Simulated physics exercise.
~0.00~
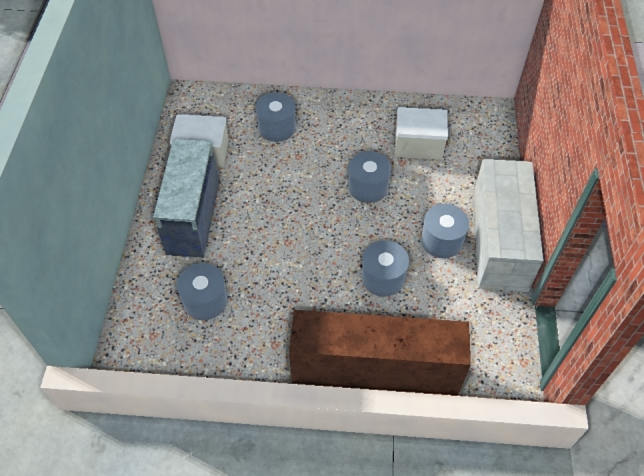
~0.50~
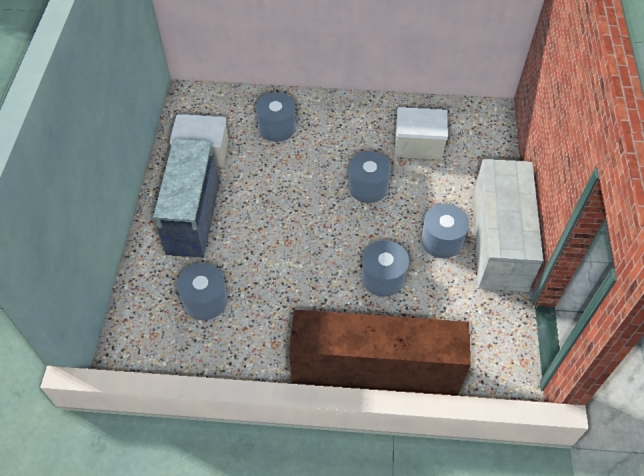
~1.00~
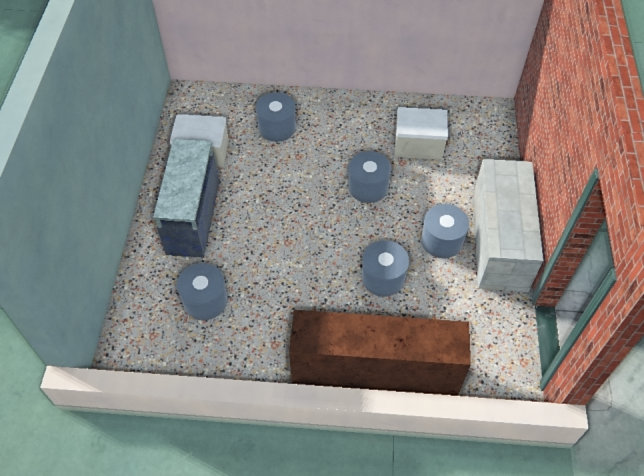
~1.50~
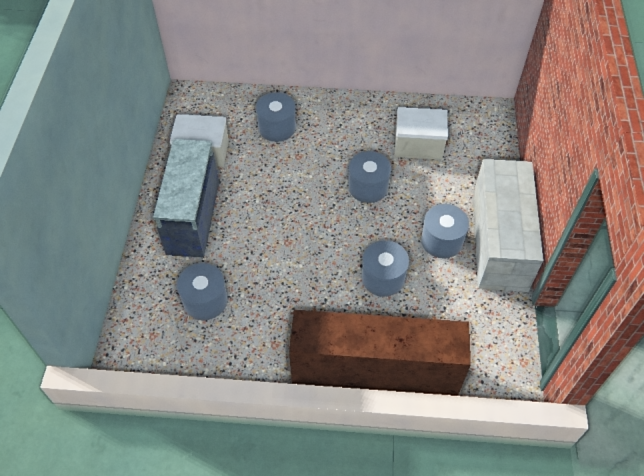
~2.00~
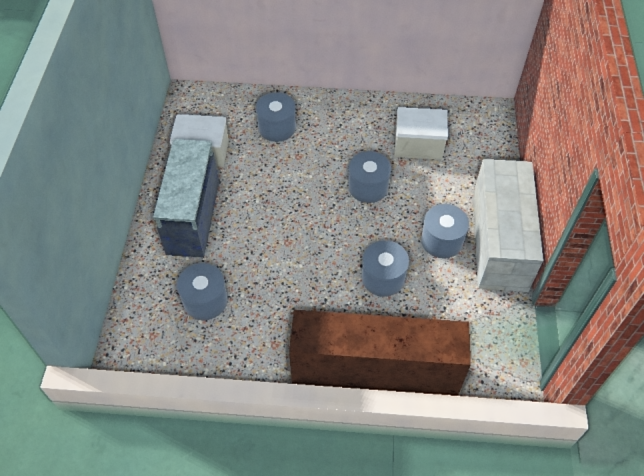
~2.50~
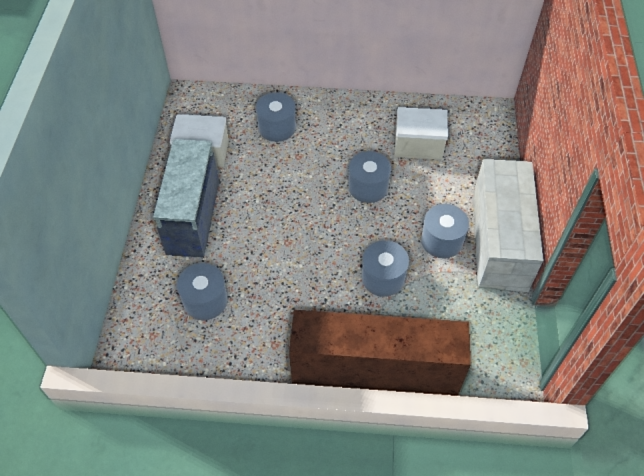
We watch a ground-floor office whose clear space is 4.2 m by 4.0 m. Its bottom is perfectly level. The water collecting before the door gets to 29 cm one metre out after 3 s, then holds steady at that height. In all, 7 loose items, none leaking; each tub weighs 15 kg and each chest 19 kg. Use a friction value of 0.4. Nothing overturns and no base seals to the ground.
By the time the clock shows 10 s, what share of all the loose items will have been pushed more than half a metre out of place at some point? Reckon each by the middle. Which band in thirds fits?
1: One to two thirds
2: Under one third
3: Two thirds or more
One to two thirds.
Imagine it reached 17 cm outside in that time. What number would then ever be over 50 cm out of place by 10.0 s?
Then it comes to 0.
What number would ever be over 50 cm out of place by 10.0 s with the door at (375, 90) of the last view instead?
Then 5.
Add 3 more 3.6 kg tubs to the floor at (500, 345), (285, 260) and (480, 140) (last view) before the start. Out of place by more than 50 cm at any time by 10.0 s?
One by one, in that order: Above it, above it, below it.
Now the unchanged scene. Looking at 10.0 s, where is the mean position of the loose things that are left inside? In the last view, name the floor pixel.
They average out to somewhere around (336, 171).
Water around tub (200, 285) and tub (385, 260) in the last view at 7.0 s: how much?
Depths: Near 15 cm, then near 9 cm.
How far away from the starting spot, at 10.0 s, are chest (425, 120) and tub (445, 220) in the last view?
0 cm, 0 cm.
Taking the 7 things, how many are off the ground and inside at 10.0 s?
At that instant the tally stands at 3.
After 3.5 s 0 of 7 are over 50 cm from their spots; 0 afloat.
After 4.5 s 1 of 7 are over 50 cm from their spots; 0 afloat.
After 7.0 s 2 of 7 are over 50 cm from their spots; 2 afloat.
After 10.0 s 4 of 7 are over 50 cm from their spots, and 4 have been at some point; 3 afloat.
